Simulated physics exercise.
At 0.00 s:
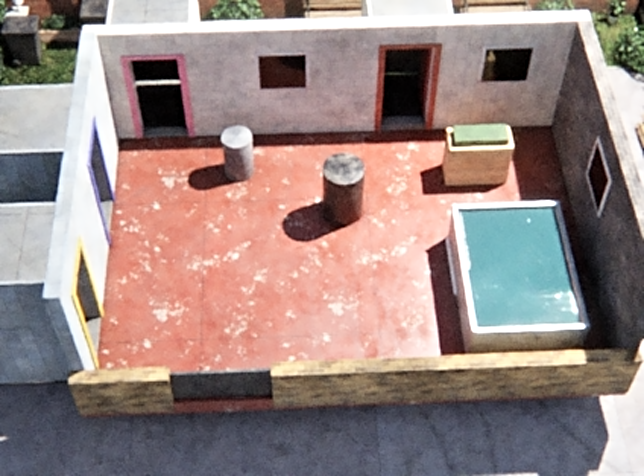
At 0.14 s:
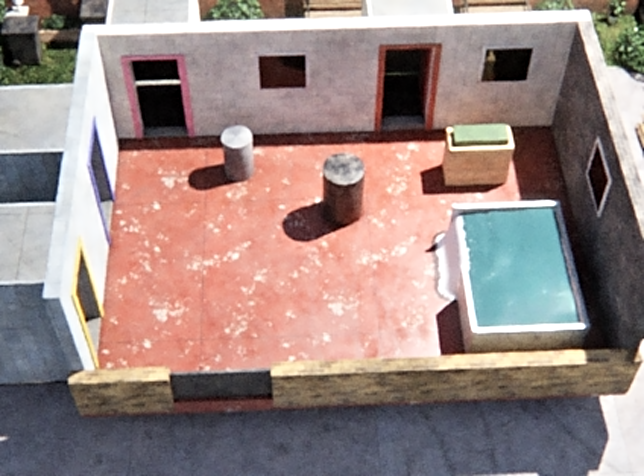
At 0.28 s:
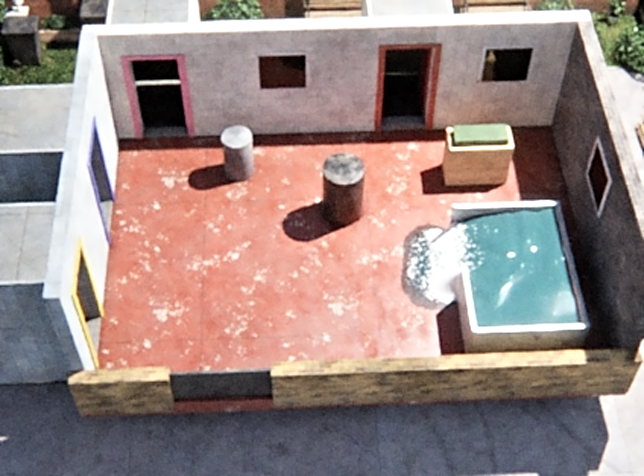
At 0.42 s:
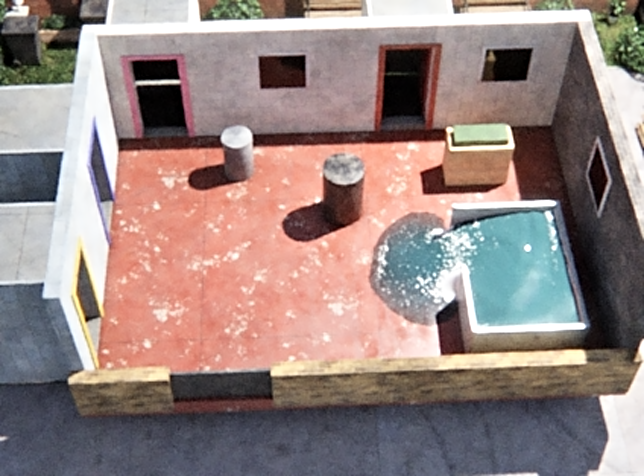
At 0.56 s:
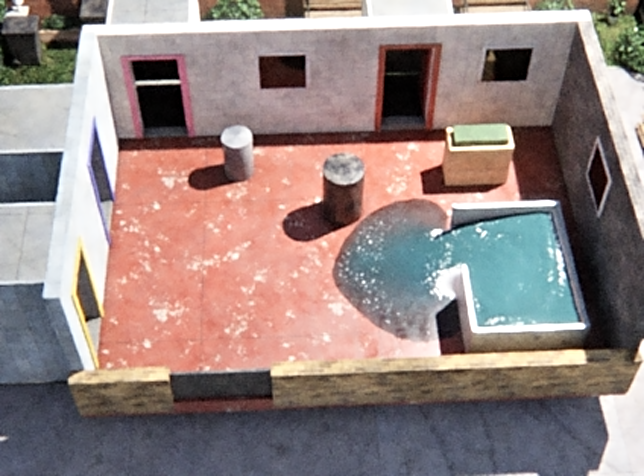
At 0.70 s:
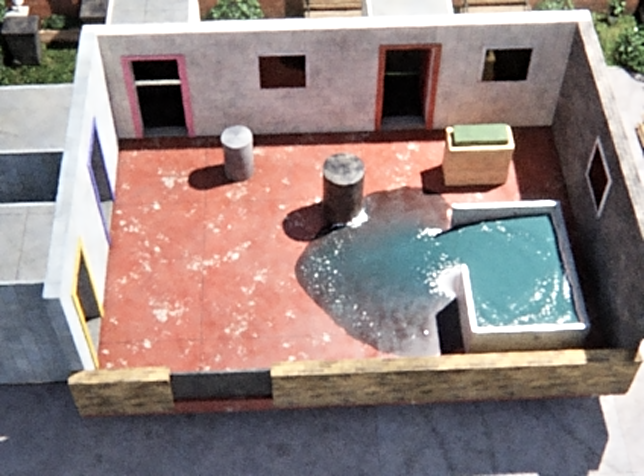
Water pouring through a gap in the left wall of a raised tank and spreading leftward across a red walled yard, reaching a dark cylinder.
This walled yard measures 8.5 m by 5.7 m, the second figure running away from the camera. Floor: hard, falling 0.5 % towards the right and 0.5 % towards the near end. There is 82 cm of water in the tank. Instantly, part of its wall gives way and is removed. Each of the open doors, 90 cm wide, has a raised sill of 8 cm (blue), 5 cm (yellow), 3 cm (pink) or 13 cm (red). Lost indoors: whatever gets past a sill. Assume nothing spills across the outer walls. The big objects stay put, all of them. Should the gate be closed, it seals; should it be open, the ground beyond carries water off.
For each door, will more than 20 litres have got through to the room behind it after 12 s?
The blue door: Yes, more than 20 litres; the yellow door: Yes, more than 20 litres; the pink door: Yes, more than 20 litres; the red door: No, not more than 20 litres.
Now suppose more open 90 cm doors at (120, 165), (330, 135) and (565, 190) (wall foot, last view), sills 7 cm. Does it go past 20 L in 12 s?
First doorway gets there, second gets there, third falls short.
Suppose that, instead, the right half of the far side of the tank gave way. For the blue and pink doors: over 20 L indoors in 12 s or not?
Measured against that limit, blue comes out short of it and pink comes out beyond it.
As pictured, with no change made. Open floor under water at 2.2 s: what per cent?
Covered: Roughly 60 per cent.
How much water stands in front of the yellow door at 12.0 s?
It averages close to 7.0 centimetres.
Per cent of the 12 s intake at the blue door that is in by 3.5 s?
Some 60 per cent by then.
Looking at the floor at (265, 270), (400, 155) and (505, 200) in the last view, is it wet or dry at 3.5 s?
Listed in turn: Swamped / swamped / spared so far.
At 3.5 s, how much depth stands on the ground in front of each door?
Depth readings (cm): Blue = 17; yellow = 24; pink = 4; red = 11.
After 1.4 s water covers 40 % of the floor and is deepest (42 cm) near (442, 256); blue door not reached, yellow door not reached, pink door not reached, red door not reached.
After 2.2 s water covers 60 % of the floor and is deepest (32 cm) near (358, 227); blue door 16 cm at the sill, 6 L in, yellow door 10 cm at the sill, 1 L in, pink door not reached, red door 7 cm at the sill, 0 L in.
After 3.5 s water covers 75 % of the floor and is deepest (29 cm) near (98, 354); blue door 17 cm at the sill, 87 L in, yellow door 24 cm at the sill, 96 L in, pink door 4 cm at the sill, 0 L in, red door 11 cm at the sill, 4 L in.
After 7.0 s water covers 90 % of the floor and is deepest (16 cm) near (220, 231); blue door 12 cm at the sill, 138 L in, yellow door 10 cm at the sill, 305 L in, pink door 9 cm at the sill, 75 L in, red door 5 cm at the sill, 4 L in.
After 12.0 s water covers 100 % of the floor and is deepest (14 cm) near (457, 360); blue door 7 cm at the sill, 149 L in, yellow door 7 cm at the sill, 335 L in, pink door 6 cm at the sill, 173 L in, red door 3 cm at the sill, 4 L in.
